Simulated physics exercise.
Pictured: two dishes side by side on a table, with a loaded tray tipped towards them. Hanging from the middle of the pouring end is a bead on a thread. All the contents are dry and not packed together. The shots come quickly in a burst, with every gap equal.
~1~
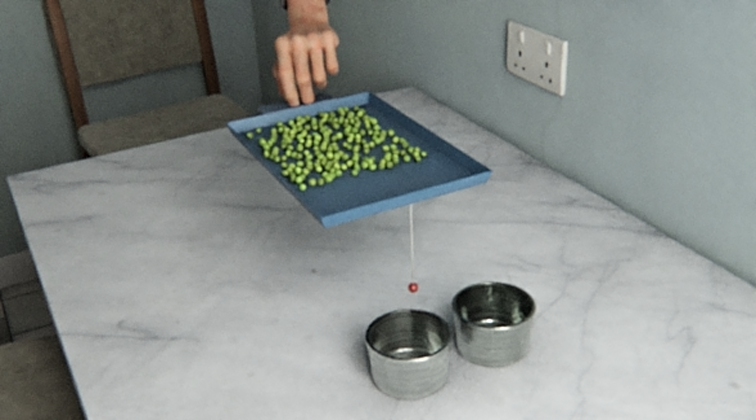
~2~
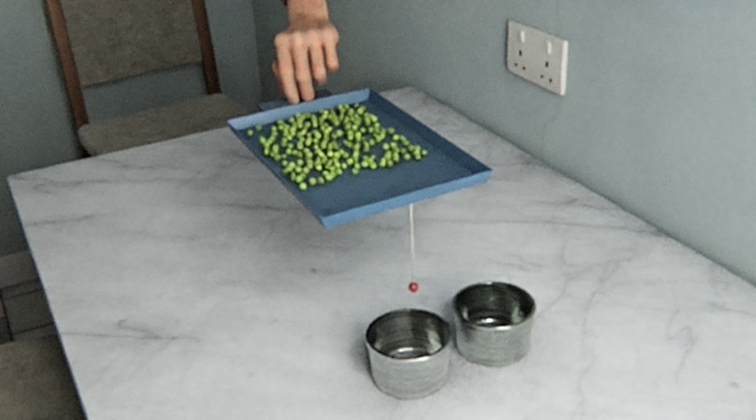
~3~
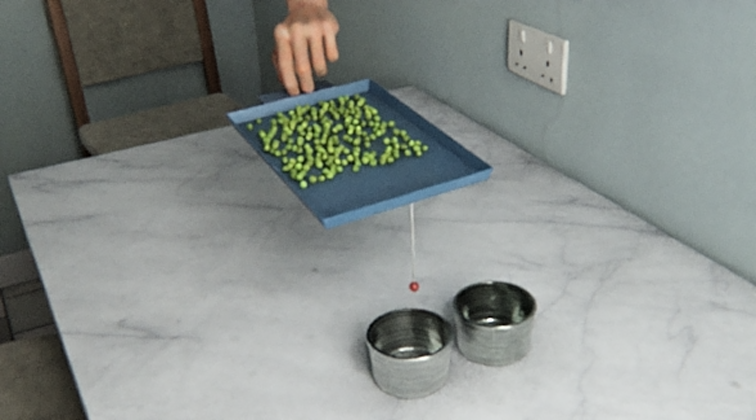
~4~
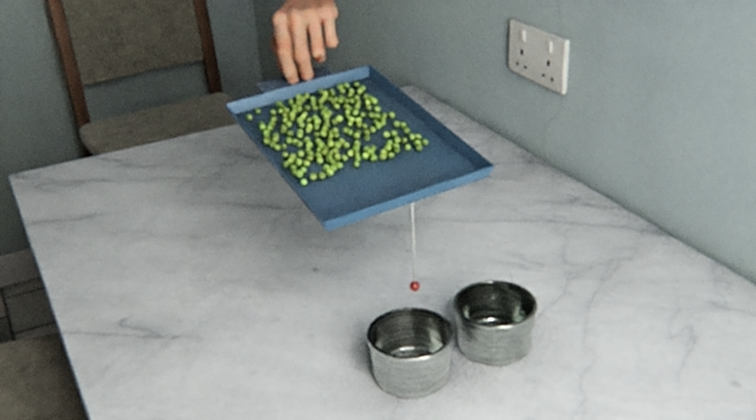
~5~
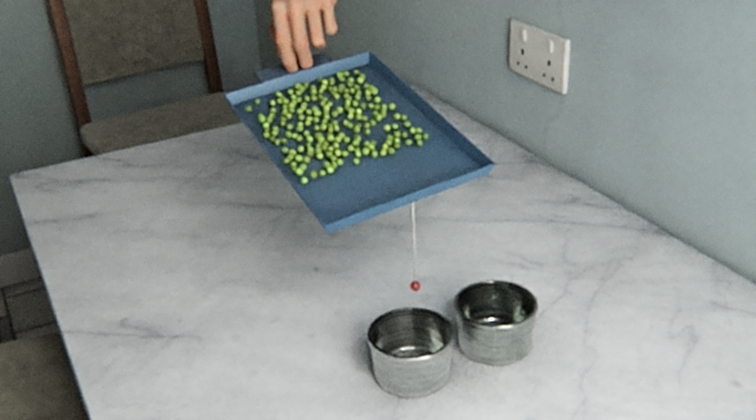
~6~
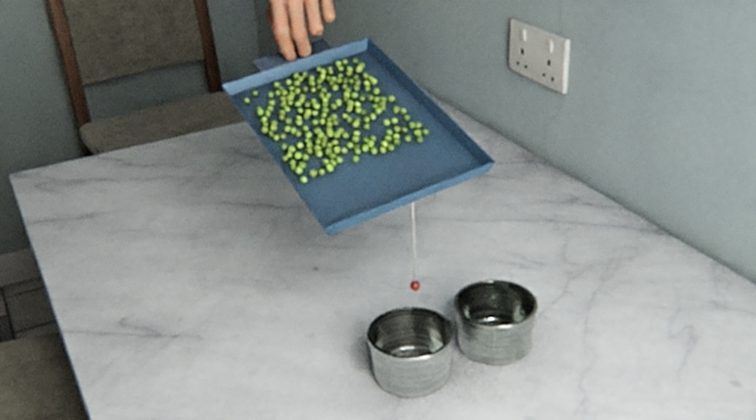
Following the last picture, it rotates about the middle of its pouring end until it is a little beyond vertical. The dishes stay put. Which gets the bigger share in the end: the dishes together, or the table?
The table gets the bigger share.
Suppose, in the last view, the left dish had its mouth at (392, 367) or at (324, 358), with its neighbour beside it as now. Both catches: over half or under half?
Taking them in turn, it's short of half and then short of half.
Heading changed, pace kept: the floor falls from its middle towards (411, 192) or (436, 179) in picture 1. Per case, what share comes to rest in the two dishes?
80 per cent, then 40 per cent.
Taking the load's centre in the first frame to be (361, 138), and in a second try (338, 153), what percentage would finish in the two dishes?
About 10 %, then about 10 %.
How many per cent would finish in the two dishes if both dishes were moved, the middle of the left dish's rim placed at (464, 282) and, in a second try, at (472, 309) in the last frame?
Roughly 0 per cent, and 0 per cent.
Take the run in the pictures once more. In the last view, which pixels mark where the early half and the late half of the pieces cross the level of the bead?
For the early half I get (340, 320), and for the late half (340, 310).
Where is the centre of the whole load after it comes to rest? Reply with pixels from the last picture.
The centre settles at about (335, 382).
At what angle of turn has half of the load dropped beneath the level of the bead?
Roughly 80 degrees from level.
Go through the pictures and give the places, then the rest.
Corners of the pouring end at (325, 215) and (486, 170), level; middle of the load at (324, 145), dried peas; left dish at (430, 373); right dish at (516, 341); bead on its thread at (413, 288), in the first frame.
Corners of the pouring end at (325, 215) and (486, 169), level; middle of the load at (324, 142), in the second frame.
Corners of the pouring end at (326, 216) and (487, 167), tipped barely, lowest at the left corner; middle of the load at (325, 137), in the third frame.
Corners of the pouring end at (326, 219) and (488, 165), tipped a little, lowest at the left corner; middle of the load at (325, 129), in the fourth frame.
Corners of the pouring end at (327, 222) and (489, 163), tipped a little, lowest at the left corner; middle of the load at (325, 122), in the fifth frame.
Corners of the pouring end at (327, 224) and (488, 161), tipped clearly, lowest at the left corner; middle of the load at (324, 116); left dish at (432, 371); right dish at (518, 339), in the sixth frame.
Soon, tray tipped steeply; about two thirds on the tray; a small part in the left dish; about a quarter outside both; a small part in the air.
A while on, tray tipped right over; a stray few on the tray; a small part in the left dish; most outside both; a small part in the air.
Towards the end, tray tipped past a quarter turn; a small part in the left dish; nearly all outside both.
Finally, tray tipped past a quarter turn; a small part in the left dish; none in the right dish; nearly all outside both.
